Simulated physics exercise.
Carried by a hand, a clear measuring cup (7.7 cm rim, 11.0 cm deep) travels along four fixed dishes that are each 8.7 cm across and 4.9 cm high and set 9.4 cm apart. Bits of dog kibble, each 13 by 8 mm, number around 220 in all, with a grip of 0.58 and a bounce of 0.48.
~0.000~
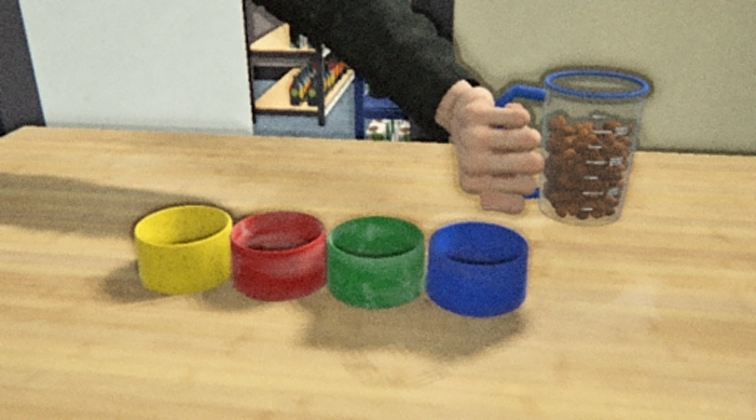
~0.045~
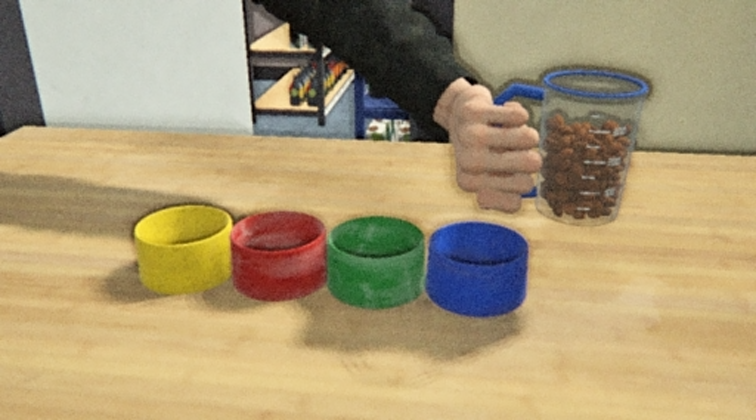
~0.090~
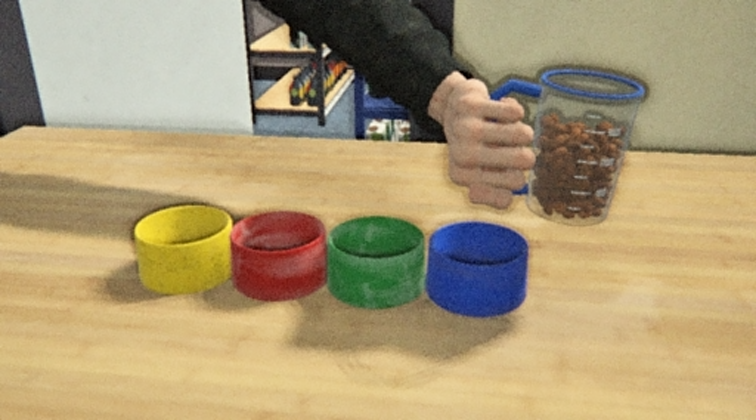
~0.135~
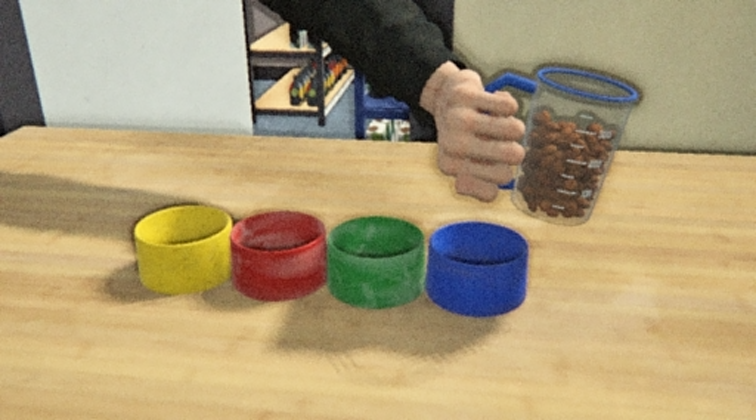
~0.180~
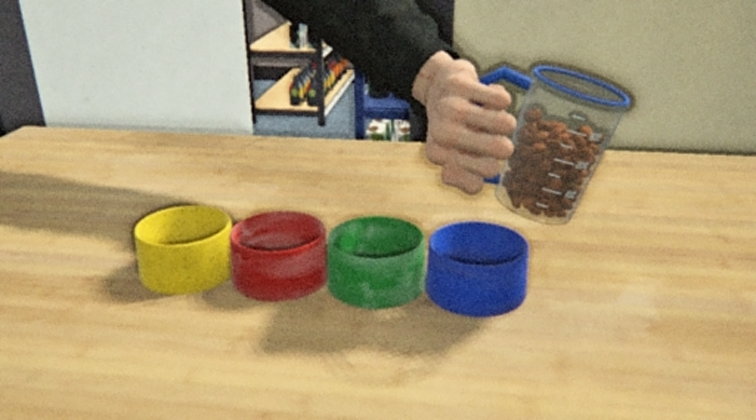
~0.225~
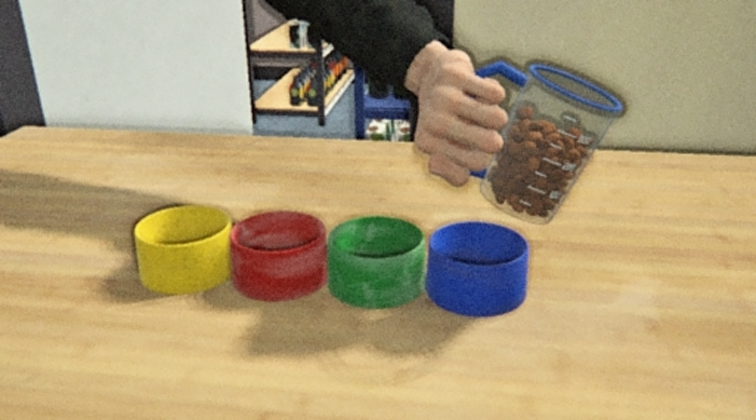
A hand moves a clear cup of brown kibble slightly left while tilting it rightward.
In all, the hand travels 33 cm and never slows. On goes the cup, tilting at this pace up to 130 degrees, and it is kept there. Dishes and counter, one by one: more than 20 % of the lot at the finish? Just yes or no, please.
In short: Red no, blue no, green yes, yellow no, counter no.
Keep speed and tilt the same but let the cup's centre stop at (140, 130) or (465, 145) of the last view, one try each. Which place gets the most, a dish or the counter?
Top receivers, in order: Green and blue.
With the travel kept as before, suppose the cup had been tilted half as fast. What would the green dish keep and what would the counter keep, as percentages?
That gives green 0 with 0 for the counter.
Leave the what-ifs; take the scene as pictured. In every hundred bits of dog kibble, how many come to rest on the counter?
Roughly 10 per cent.
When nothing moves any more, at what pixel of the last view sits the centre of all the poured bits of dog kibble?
My guess is close to (369, 262).
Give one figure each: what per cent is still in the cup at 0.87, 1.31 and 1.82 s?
Series: 95 / 5 / 0 per cent.
After 0.87 s, tilt 102 degrees; cup holds 95 %, blue 5 %.
After 1.31 s, tilt 130 degrees; cup holds 5 %, blue 5 %, green 80 %.
After 1.82 s, tilt 130 degrees; cup holds 0 %, red 5 %, blue 5 %, green 80 %.
At rest (2.1 s), red 5 %, blue 5 %, green 80 %, yellow 0 %, counter 10 %.
